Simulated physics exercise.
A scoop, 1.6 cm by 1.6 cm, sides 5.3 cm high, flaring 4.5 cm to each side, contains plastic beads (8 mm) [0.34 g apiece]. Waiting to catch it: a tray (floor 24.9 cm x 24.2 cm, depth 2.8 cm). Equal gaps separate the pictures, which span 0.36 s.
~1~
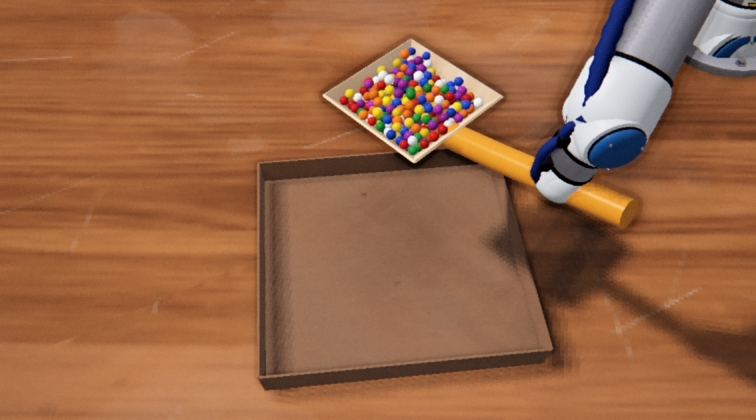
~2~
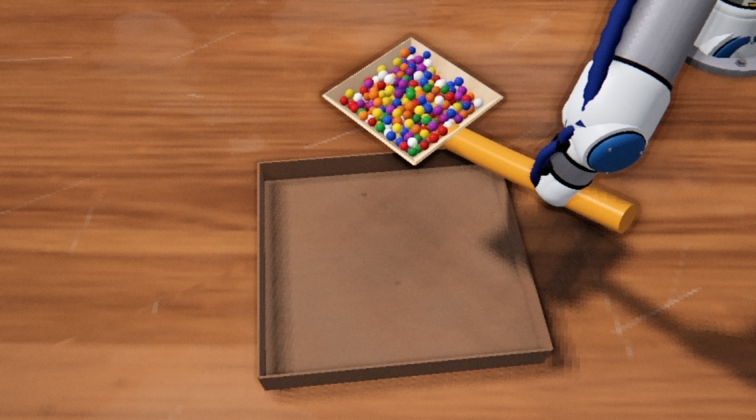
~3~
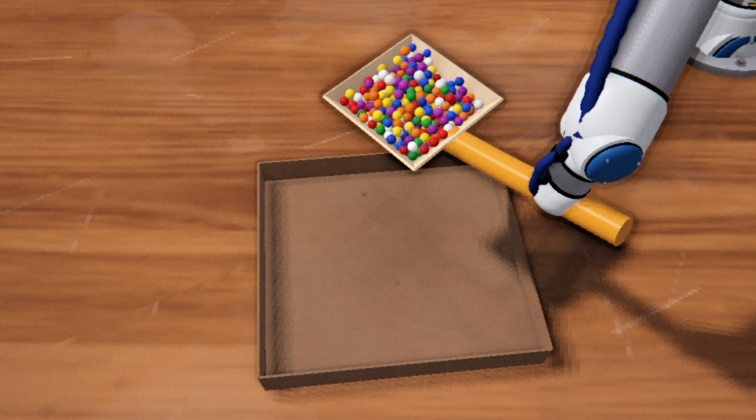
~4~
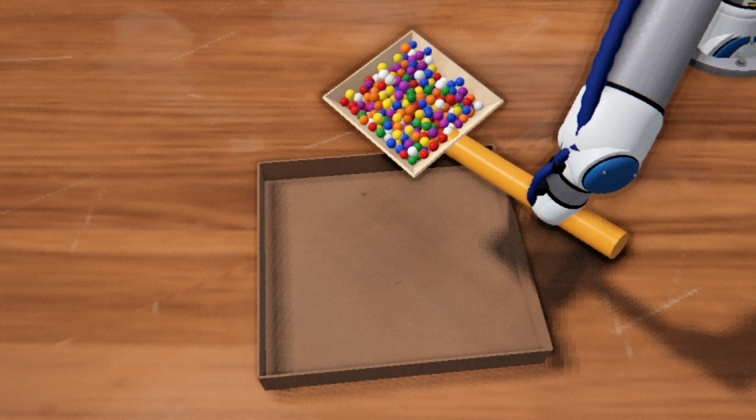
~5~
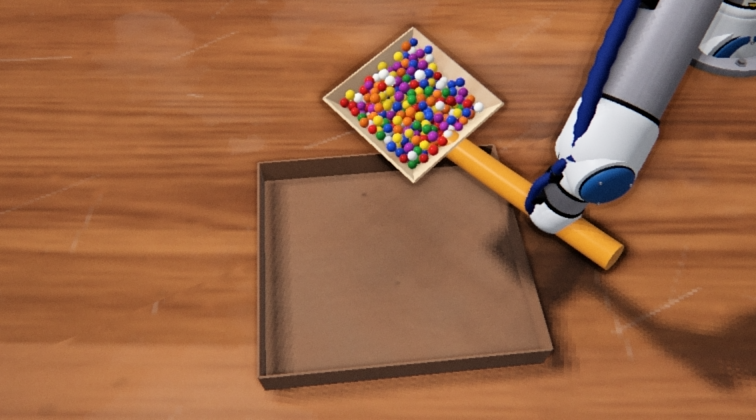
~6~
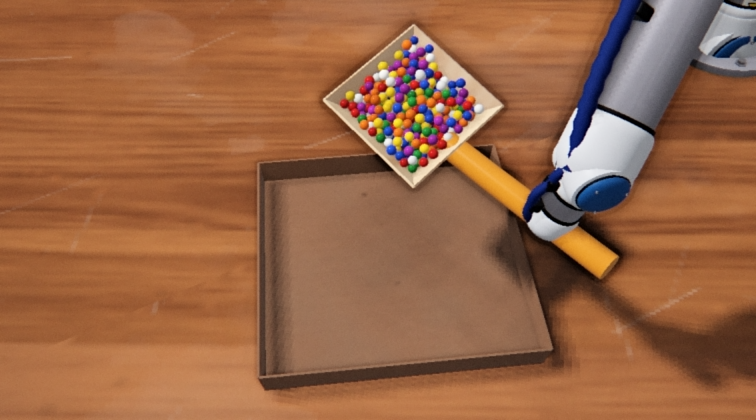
Above a wooden surface, a robot arm gradually tilts a scoop of colourful beads forward.
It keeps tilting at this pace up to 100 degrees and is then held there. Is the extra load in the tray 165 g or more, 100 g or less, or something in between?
Haul: So-so.
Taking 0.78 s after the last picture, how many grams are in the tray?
70 g, give or take.
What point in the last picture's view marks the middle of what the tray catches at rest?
Middle: Approx. (413, 322).
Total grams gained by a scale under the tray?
120 g, approximately.
Then, 0.43 s after the last picture, tilt 48 degrees; 0 g in the tray, scoop holds 100 %.
Then, 0.78 s after the last picture, tilt 71 degrees; 66 g in the tray, scoop holds 30 %.
Then, 1.11 s after the last picture, tilt 93 degrees; 119 g in the tray, scoop holds 0 %.
Then, 1.42 s after the last picture, tilt 100 degrees; 119 g in the tray, scoop holds 0 %.
In the end, 119 g in the tray, scoop holds 0 %.
